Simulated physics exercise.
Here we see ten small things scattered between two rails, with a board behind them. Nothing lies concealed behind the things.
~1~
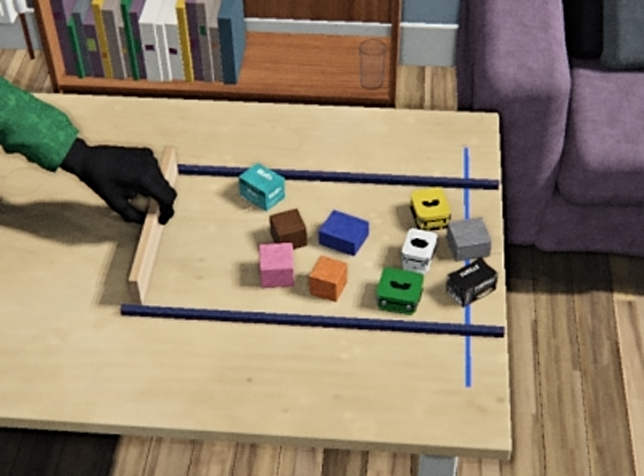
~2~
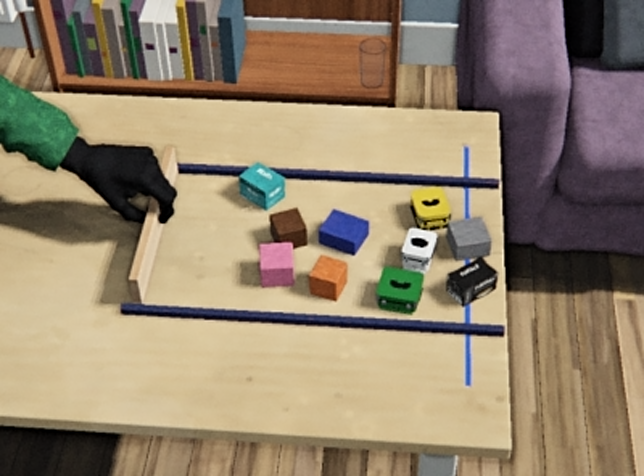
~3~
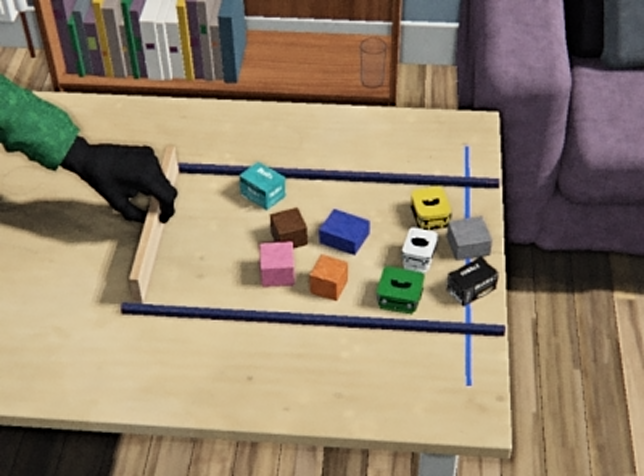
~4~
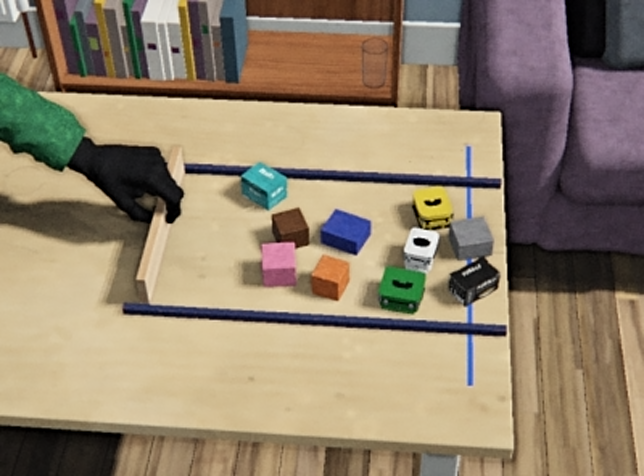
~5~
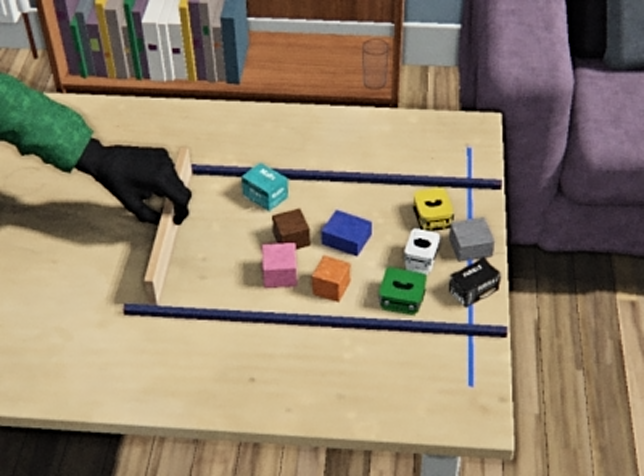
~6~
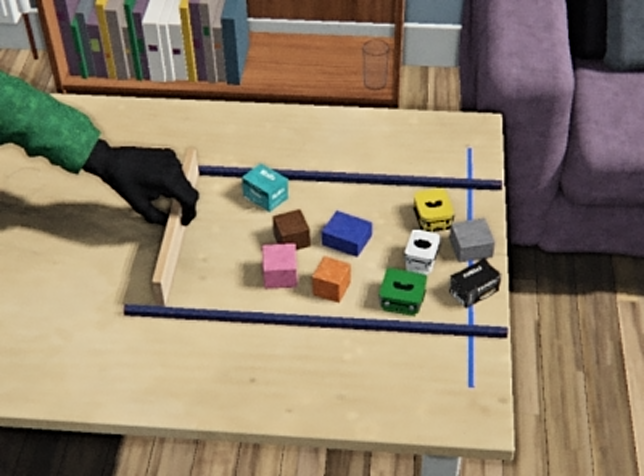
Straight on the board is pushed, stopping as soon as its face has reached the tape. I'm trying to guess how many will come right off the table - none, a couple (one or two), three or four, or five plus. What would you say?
Mind you, the pieces that take the plunge come to five or more.
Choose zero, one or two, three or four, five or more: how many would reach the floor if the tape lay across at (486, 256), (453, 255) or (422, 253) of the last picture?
So, going place by place, I'd say five or more; 3 or 4; 1 or 2.
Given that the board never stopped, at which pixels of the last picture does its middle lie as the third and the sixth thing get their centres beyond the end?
For the first, roughly (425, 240); for the next, roughly (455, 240).
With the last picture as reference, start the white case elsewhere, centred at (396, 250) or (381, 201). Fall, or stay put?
In turn it goes down, then goes down.
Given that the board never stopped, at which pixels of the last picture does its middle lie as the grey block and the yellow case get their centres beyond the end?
Around (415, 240), then around (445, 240).
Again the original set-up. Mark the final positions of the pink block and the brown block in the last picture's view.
Pink block at (488, 279), brown block at (486, 246).
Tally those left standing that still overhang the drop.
The total here is 1.
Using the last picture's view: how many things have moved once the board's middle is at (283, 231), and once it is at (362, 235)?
The first number is 3, the next one 9.
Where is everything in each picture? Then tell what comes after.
Black box (472, 283); grey block (469, 239); yellow case (430, 210); board (155, 224); tape (467, 255), in the first picture.
Grey block (469, 239); turquoise box (262, 186), in the second picture.
Yellow case (431, 209); board (156, 223), in the third picture.
Black box (474, 282); brown block (290, 230), in the fourth picture.
Grey block (472, 240); blue block (347, 233), in the fifth picture.
Black box (475, 283); grey block (472, 240); yellow case (433, 211); board (177, 225); tape (470, 255), in the sixth picture.
A little later, none off yet; black box at rest near (475, 283); grey block at rest near (472, 240); yellow case at rest near (433, 211).
Next, one off so far; black box dropping near (533, 376); grey block shifted about its own width near (507, 242); yellow case shifted about its own width near (475, 208).
When it is over, the number that fall off is five or more; down, orange block, blue block, green case, white case, yellow case, grey block and black box.
